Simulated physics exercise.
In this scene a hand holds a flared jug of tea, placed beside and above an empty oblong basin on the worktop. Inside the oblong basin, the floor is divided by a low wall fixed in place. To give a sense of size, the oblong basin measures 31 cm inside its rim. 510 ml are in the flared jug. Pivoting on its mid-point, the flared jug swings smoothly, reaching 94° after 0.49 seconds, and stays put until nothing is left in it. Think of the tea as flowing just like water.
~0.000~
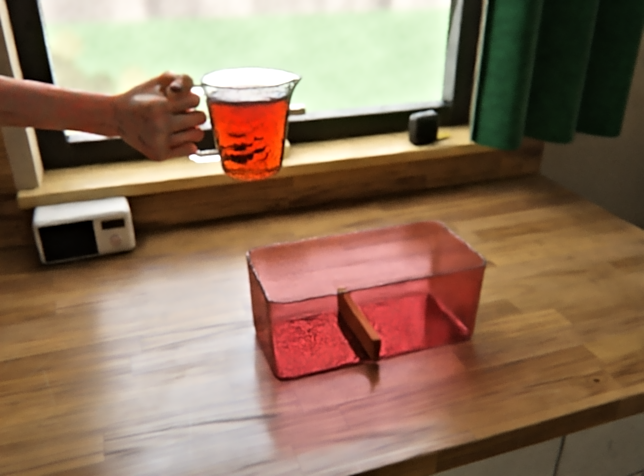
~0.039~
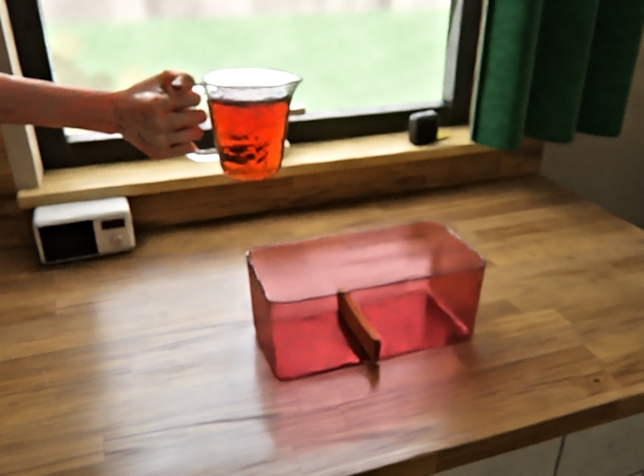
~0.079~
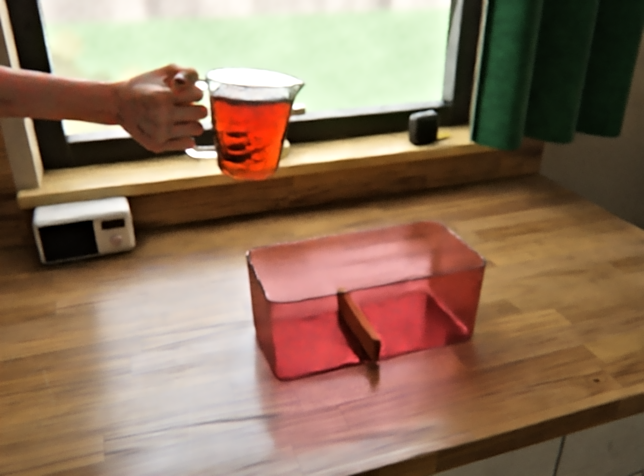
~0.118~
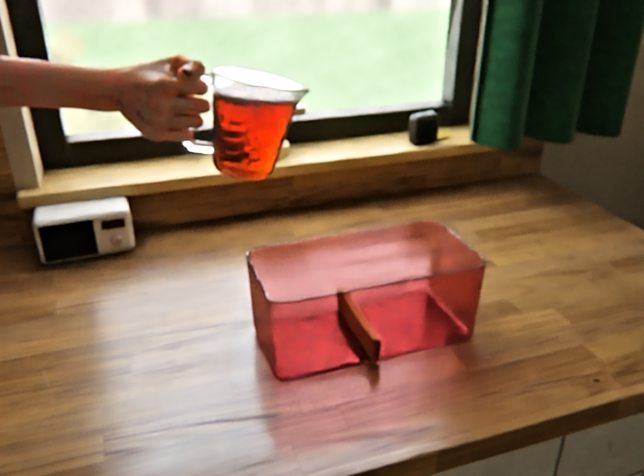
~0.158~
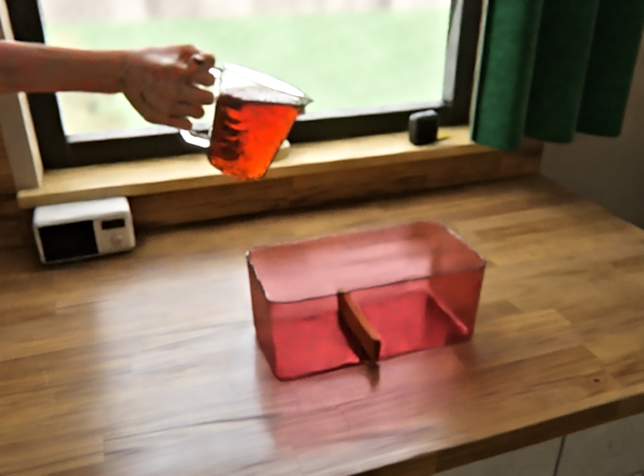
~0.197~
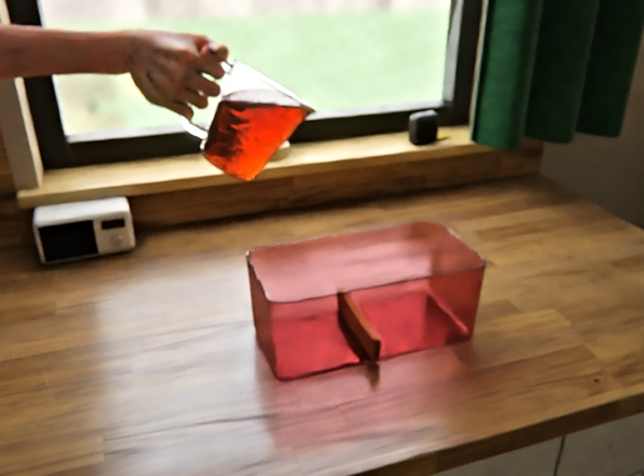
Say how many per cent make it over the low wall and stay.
About 81 per cent makes it over and stays.
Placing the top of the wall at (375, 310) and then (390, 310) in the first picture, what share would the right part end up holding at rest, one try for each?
In turn about 20 and 10 per cent.
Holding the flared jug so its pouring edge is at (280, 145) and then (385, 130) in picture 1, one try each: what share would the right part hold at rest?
Near 10 in a hundred on the first go and near 85 in a hundred on the second.
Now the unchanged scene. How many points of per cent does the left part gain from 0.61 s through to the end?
Near 5 percent, give or take.
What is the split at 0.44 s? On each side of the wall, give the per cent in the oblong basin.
0 left and 6 right, roughly.
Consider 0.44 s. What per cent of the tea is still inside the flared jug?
I'd estimate some 52 % remains.
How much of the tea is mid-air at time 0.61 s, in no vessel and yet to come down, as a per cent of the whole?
In-air share: About 26 %.
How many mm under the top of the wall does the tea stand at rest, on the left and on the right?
Left about 32 mm, while the right is about 18 mm.
By 0.44 s the tilt is 91° and 52 per cent is still to pour, 0 is left of the wall and 6 right of it.
By 0.61 s the tilt is 94° and 17 per cent is still to pour, 12 is left of the wall and 44 right of it.
By 0.79 s the tilt is 94° and 4 per cent is still to pour, 11 is left of the wall and 76 right of it.
By 0.99 s the tilt is 94° and 1 per cent is still to pour, 16 is left of the wall and 81 right of it.
At rest 17 per cent lies left of the wall, 81 right of it and 2 outside.
